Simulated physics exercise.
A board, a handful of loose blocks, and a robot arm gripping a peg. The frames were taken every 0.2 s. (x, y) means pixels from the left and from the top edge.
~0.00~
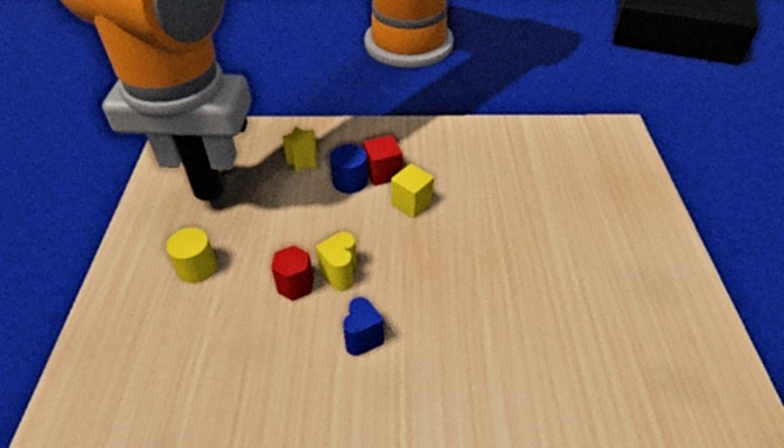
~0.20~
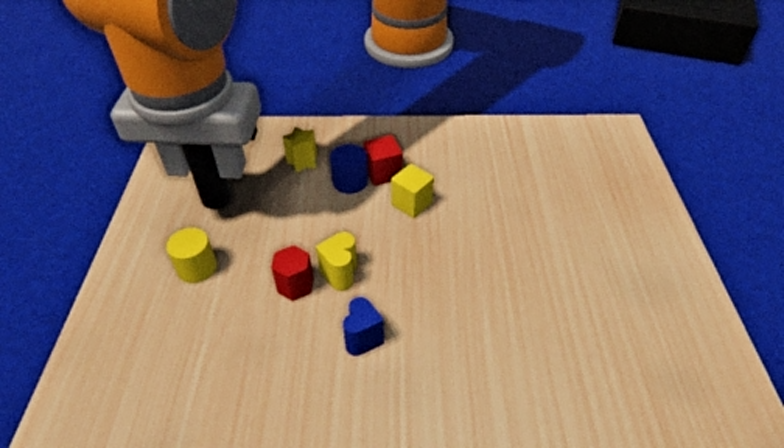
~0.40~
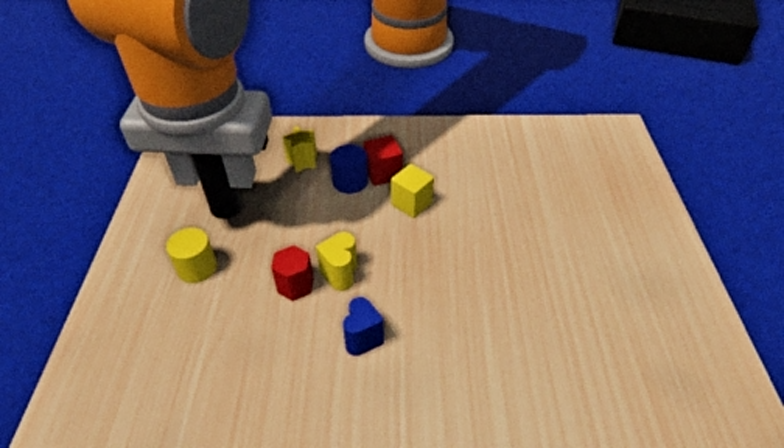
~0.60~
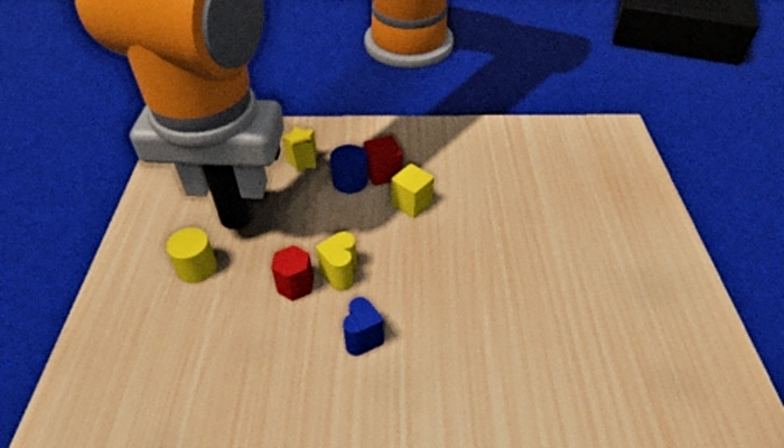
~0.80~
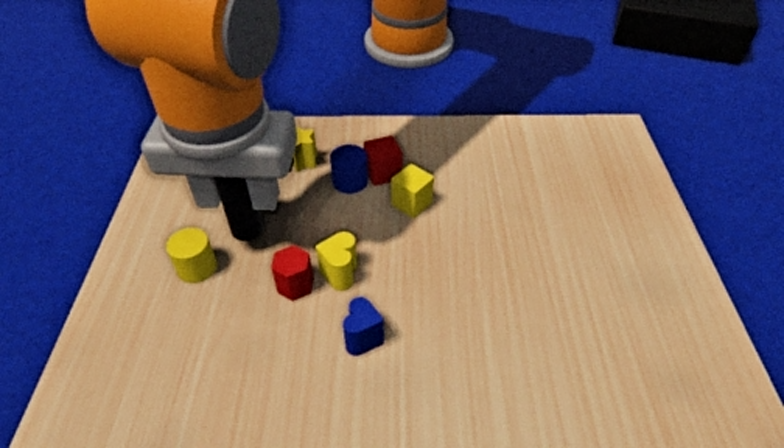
A robot arm holding a dark peg moved slowly down and slightly right across a wooden table, passing between scattered yellow, red and blue blocks, which all stayed where they were.
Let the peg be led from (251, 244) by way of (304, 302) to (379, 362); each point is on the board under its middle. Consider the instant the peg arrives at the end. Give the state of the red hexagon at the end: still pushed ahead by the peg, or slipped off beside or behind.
Fallen away.
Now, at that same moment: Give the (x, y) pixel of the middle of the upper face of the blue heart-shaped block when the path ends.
About (420, 334).
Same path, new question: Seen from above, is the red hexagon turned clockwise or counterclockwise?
It goes round opposite to clock hands.
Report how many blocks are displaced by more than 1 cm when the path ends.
The answer is two blocks, counting only moves over 1 cm.
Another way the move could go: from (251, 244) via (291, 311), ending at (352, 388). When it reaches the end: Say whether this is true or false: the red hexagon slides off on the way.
True - the claim holds.
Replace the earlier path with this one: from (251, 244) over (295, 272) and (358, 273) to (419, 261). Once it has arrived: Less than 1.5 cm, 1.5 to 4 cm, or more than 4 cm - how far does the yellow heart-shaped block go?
The move is long, over 4 cm.
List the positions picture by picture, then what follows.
Tip of the peg at (209, 191), middles of tops, red hexagon at (290, 260), yellow heart-shaped block at (338, 248), blue heart-shaped block at (361, 315), in the first picture.
Peg at (217, 199), nothing pushed, in the second picture.
Peg at (226, 208), nothing pushed, in the third picture.
Peg at (236, 219), nothing pushed, in the fourth picture.
Peg at (247, 230), red hexagon at (290, 260), yellow heart-shaped block at (338, 248), blue heart-shaped block at (361, 315), in the fifth picture.
What follows on the original path. One third of the way, peg at (282, 269); red hexagon at (308, 272), turned 15° anticlockwise.
Two thirds of the way, peg at (326, 310); red hexagon at (363, 295), turned 85° anticlockwise; blue heart-shaped block at (376, 321), turned 55° clockwise.
At the end, peg at (378, 349); red hexagon at (380, 296), turned 110° anticlockwise; yellow heart-shaped block unmoved; blue heart-shaped block at (420, 334), turned 25° clockwise.
